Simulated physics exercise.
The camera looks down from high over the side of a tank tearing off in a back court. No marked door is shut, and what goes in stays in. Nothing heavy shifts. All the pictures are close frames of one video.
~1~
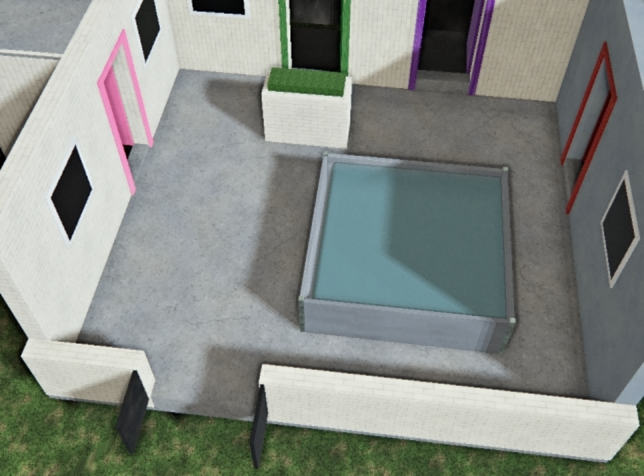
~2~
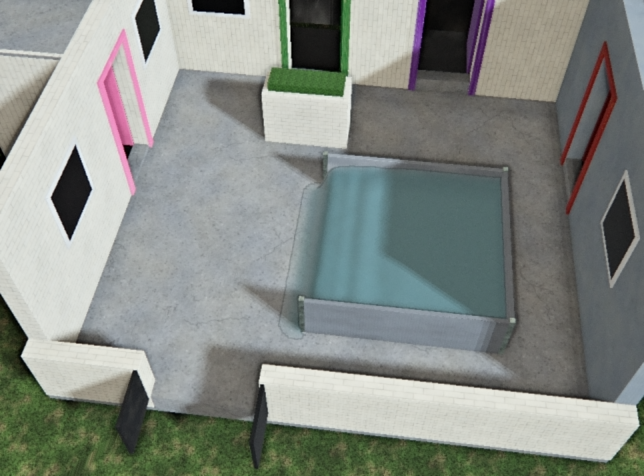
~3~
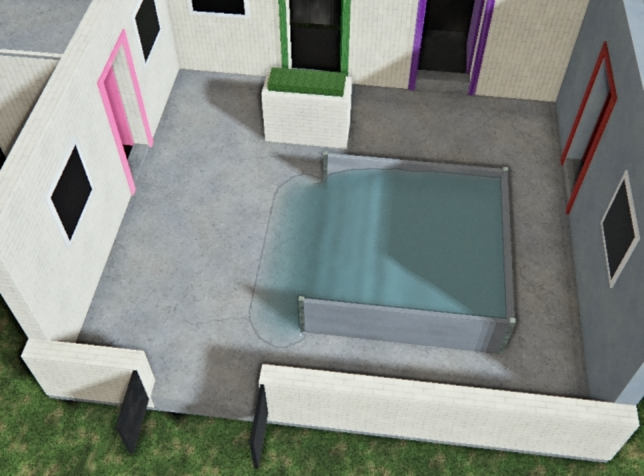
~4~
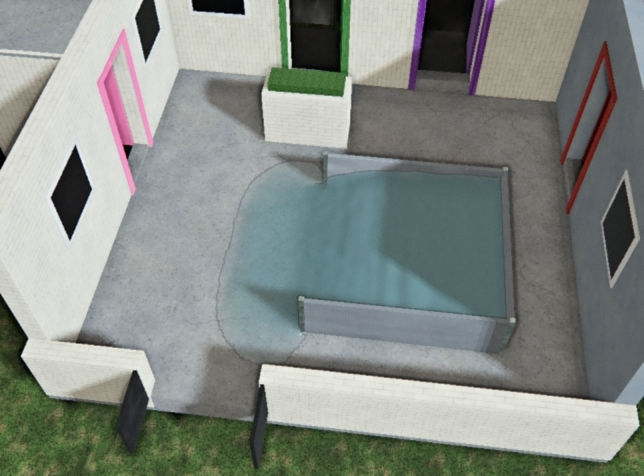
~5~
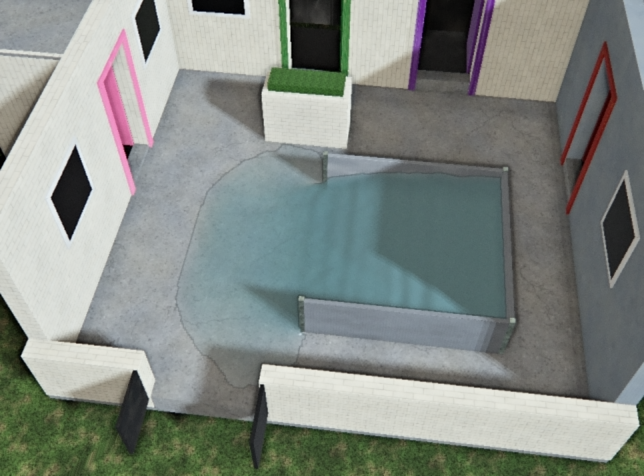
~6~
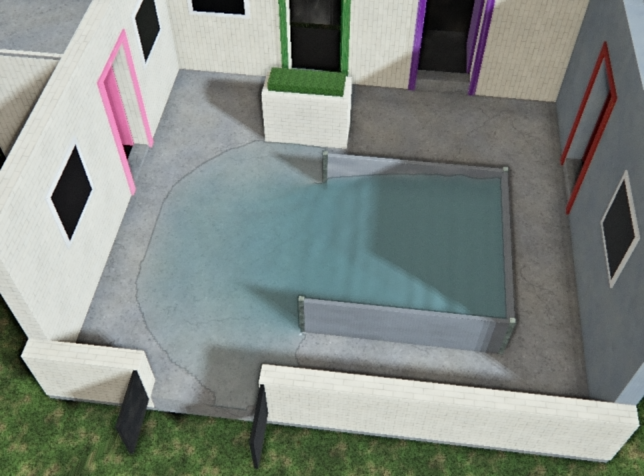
The video shows a tank of still water in a walled courtyard seen from above; its left side disappears, and water pours out through the opening, spreading leftward across the grey paving in a widening, rounded sheet.
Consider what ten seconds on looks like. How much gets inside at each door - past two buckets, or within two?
One by one: The pink door goes beyond what's allowed there, the green door goes beyond what's allowed there, the purple door stays inside what's allowed there, the red door stays inside what's allowed there.
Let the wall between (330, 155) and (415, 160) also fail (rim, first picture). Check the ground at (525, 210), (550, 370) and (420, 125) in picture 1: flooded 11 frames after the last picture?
In turn: Untouched, then untouched, then inundated.
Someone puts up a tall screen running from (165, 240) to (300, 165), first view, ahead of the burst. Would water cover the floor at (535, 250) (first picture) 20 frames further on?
Answer: That point is left unsoaked.
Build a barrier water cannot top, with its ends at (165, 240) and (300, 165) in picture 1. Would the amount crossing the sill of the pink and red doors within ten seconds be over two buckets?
Outcome: Pink door remains below the limit; red door remains below the limit.
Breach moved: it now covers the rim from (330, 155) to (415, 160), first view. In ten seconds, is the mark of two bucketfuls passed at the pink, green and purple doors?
Going door by door, the pink one crosses the threshold, then the green one crosses the threshold, then the purple one crosses the threshold.
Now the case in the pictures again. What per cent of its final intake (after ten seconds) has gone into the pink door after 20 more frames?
My guess is about 70 %.
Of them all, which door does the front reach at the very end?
My answer: The red-painted one.
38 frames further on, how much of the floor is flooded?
It comes to roughly 90 in a hundred.
A moment on, water covers 40 % of the floor; the pink door under two buckets in, the green door not reached, the purple door not reached, the red door not reached.
Next, water covers 45 % of the floor; the pink door far over two buckets in, the green door not reached, the purple door not reached, the red door not reached.
Then, water covers 50 % of the floor; the pink door far over two buckets in, the green door wet at the sill, nothing in, the purple door not reached, the red door not reached.
Later, water covers 90 % of the floor; the pink door far over two buckets in, the green door over two buckets in, the purple door wet at the sill, nothing in, the red door wet at the sill, nothing in.
In the end, water covers 95 % of the floor; the pink door far over two buckets in, the green door over two buckets in, the purple door wet at the sill, nothing in, the red door wet at the sill, nothing in.
